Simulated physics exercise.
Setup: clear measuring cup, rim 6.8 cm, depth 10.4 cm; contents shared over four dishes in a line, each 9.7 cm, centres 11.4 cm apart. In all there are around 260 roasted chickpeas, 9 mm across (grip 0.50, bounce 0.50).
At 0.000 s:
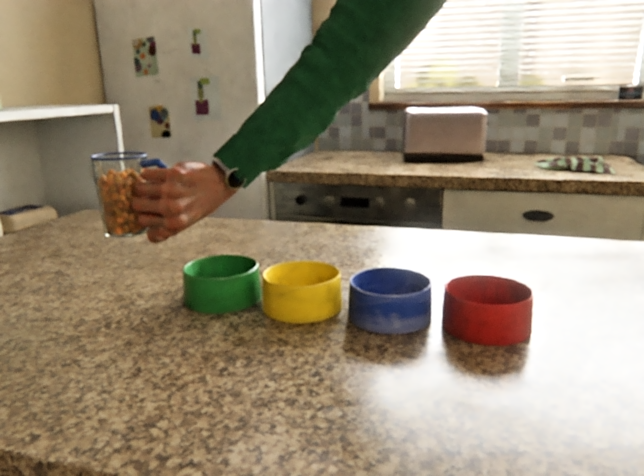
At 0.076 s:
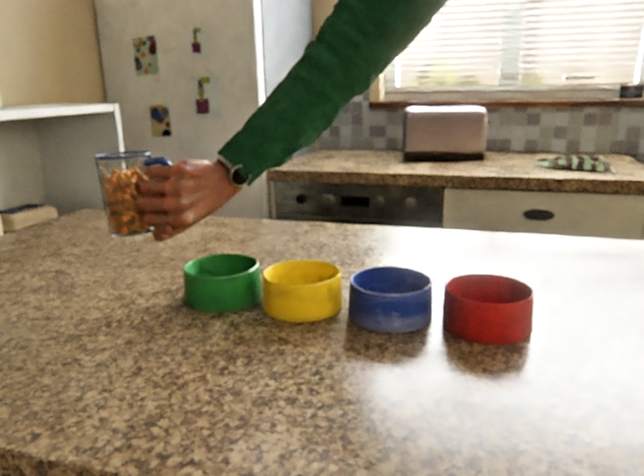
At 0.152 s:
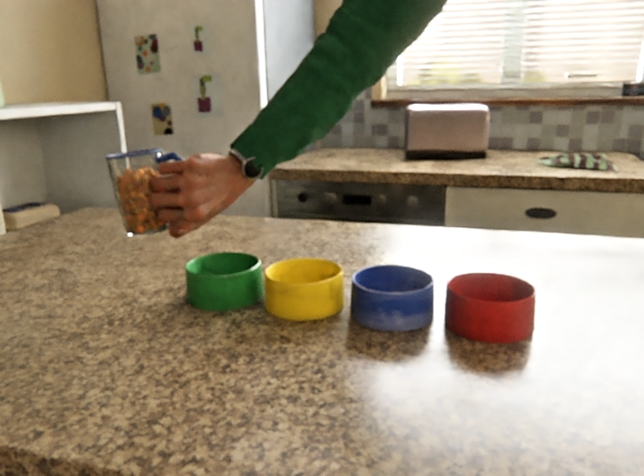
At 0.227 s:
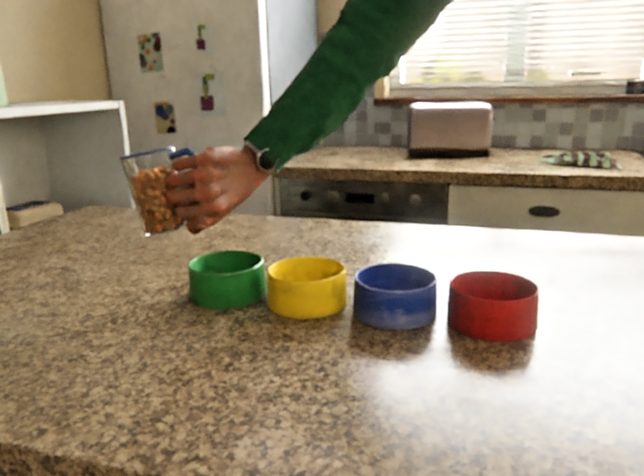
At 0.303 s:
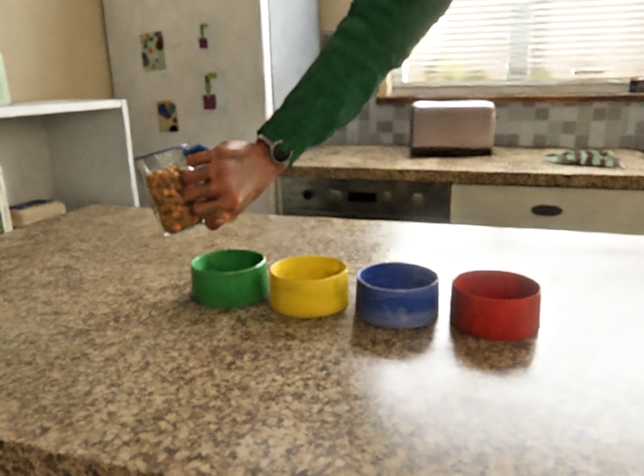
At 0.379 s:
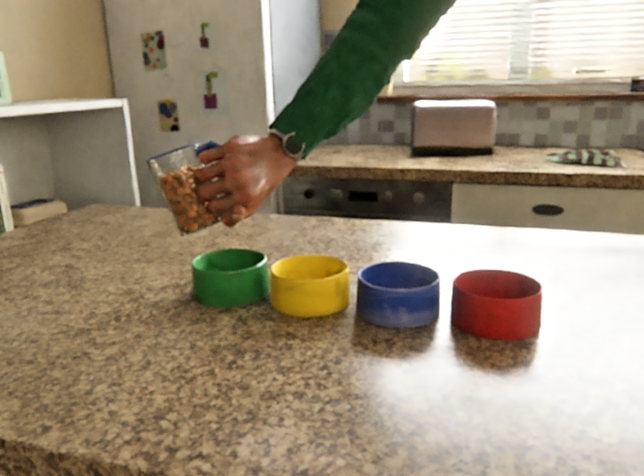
In a kitchen, a hand moves a cup of chickpeas rightward, gradually tilting it.
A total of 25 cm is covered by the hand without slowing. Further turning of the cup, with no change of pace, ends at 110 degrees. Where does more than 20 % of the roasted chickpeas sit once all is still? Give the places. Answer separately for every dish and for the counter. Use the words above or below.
Red - below; blue - below; green - above; yellow - below; counter - above.
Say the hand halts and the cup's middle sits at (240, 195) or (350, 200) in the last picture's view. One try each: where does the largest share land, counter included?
The largest share ends at green first and at yellow second.
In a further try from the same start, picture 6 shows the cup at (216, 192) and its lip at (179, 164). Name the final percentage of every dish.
In the end red holds 0, blue holds 0, green holds 60, yellow holds 0.
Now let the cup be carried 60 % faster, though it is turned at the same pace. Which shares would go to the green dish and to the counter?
Green: 60; counter: 30.
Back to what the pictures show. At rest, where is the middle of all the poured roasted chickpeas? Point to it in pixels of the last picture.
Look around (249, 285) in the last picture.
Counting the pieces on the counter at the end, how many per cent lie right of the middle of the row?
Roughly 0 per cent of them.
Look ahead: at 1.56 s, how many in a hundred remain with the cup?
Roughly 100 %.
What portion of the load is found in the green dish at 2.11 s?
I'd put it at about 20 % by that time.
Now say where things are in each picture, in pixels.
In the first picture, cup at (124, 194), tilt 0 degrees, lip at (98, 155), moved 0.0 cm; middle of the pieces at (126, 202); green dish at (221, 266); yellow dish at (302, 273); blue dish at (390, 281); red dish at (488, 289).
In the second picture, cup at (129, 193), tilt 1 degrees, lip at (102, 155), moved 0.6 cm; middle of the pieces at (130, 201).
In the third picture, cup at (142, 192), tilt 6 degrees, lip at (113, 156), moved 2.5 cm; middle of the pieces at (144, 200).
In the fourth picture, cup at (158, 191), tilt 10 degrees, lip at (127, 157), moved 4.5 cm; middle of the pieces at (161, 199).
In the fifth picture, cup at (174, 190), tilt 15 degrees, lip at (140, 159), moved 6.5 cm; middle of the pieces at (177, 198).
In the sixth picture, cup at (188, 190), tilt 19 degrees, lip at (153, 161), moved 8.5 cm; middle of the pieces at (192, 198); green dish at (230, 260); yellow dish at (310, 267); blue dish at (399, 275); red dish at (497, 284). Its pace works out near 60 degrees a second; the hand travels 27 cm a second.
After 1.09 s, tilt 62 degrees; cup holds 100 %.
After 1.56 s, tilt 90 degrees; cup holds 100 %.
After 2.11 s, tilt 110 degrees; cup holds 65 %, green 20 %.
By 3.8 s all is still; red 0 %, blue 0 %, green 60 %, yellow 0 %, counter 35 %.
